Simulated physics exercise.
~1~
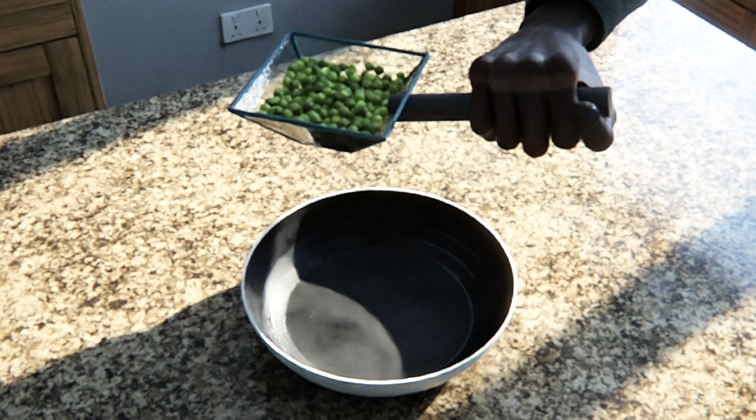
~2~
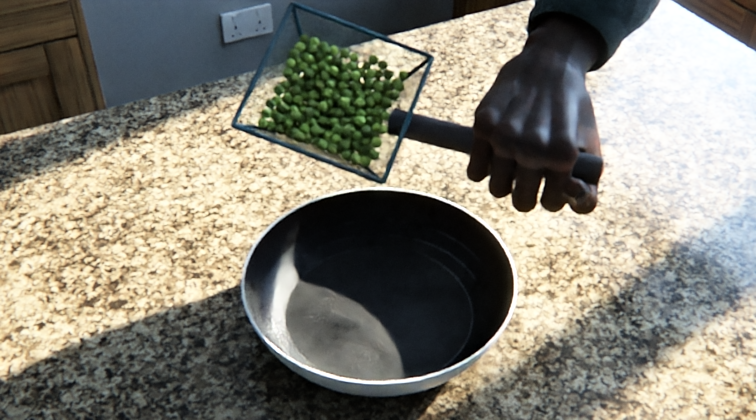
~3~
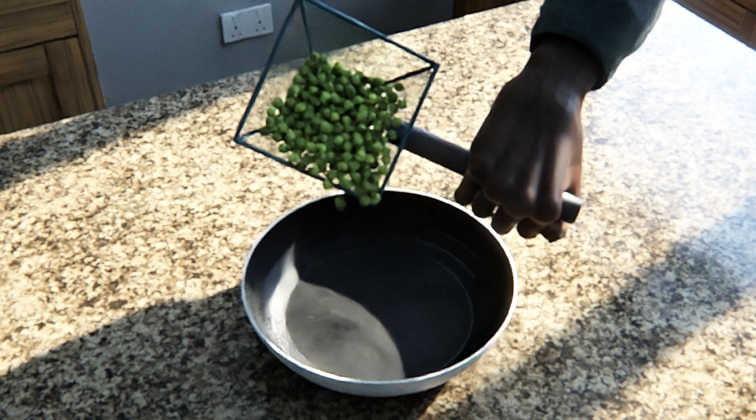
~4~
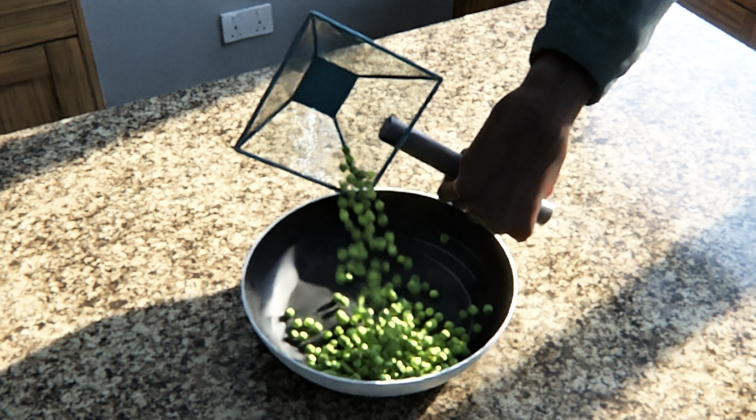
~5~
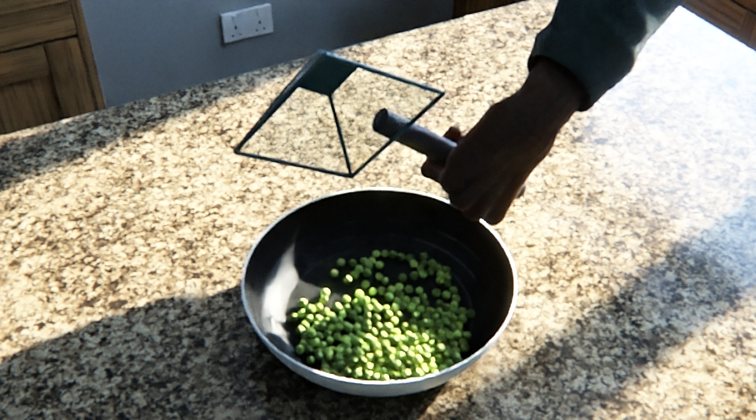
Green peas tumbled out of a clear, dark-edged scoop as a hand gripping its handle steadily tipped it over a dark pan on a speckled countertop, until the scoop was empty and all the peas lay spread across the bottom of the pan.
